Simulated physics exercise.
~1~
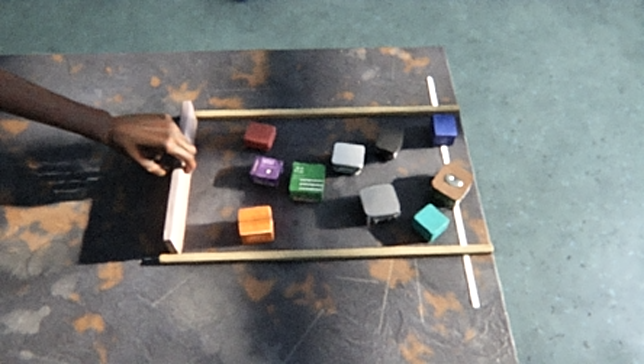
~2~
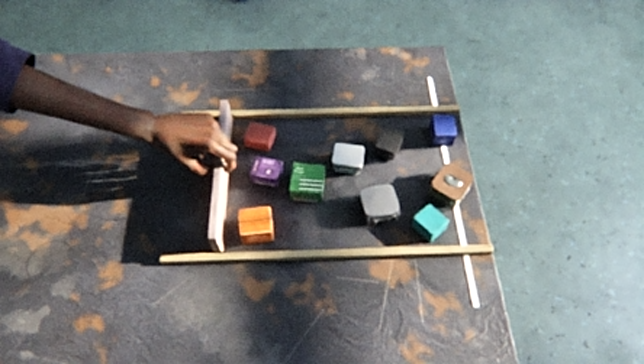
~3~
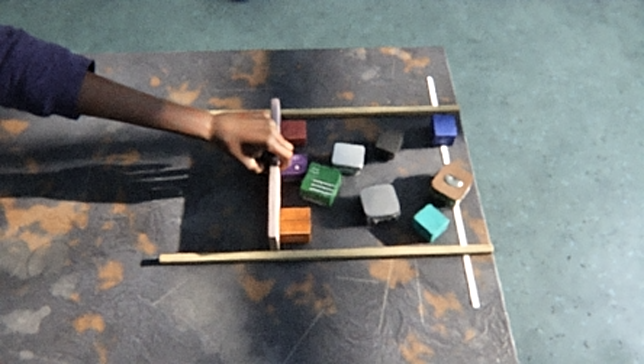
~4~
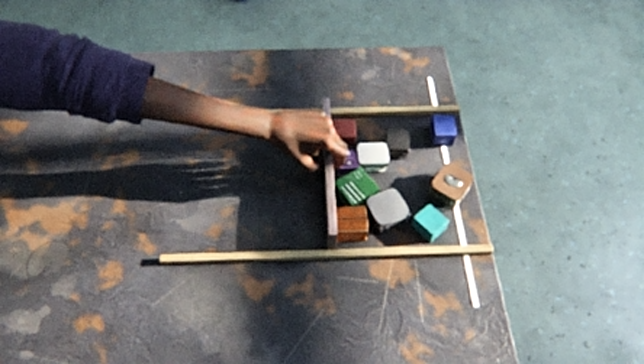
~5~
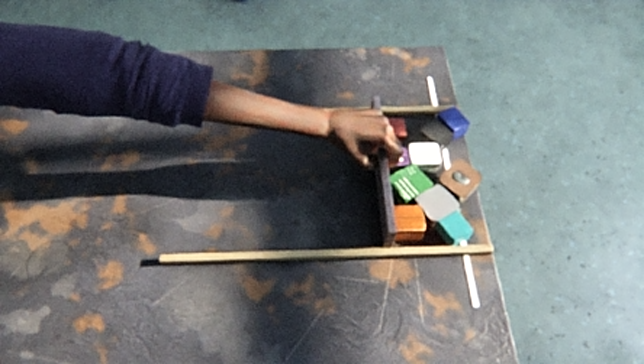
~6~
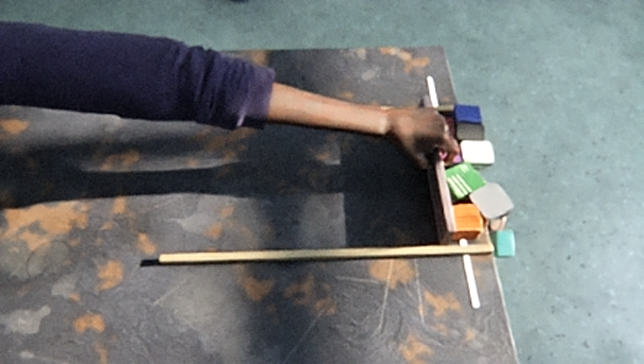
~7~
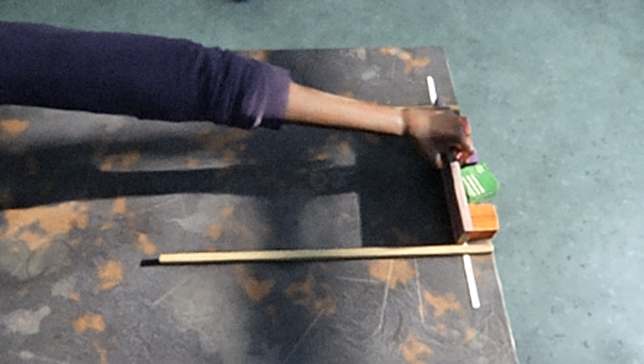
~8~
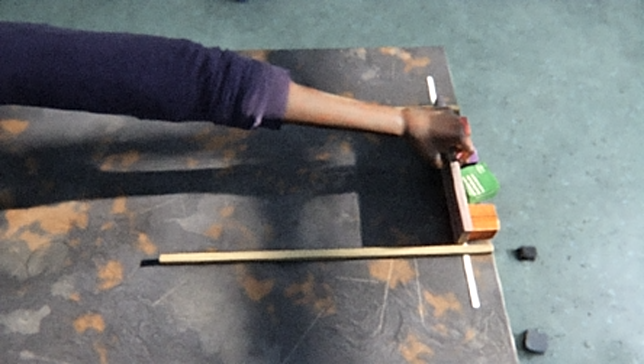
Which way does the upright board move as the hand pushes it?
The board moves to the right, toward the edge of the table.
A hand slides an upright board right, pushing several small blocks off the table's edge.
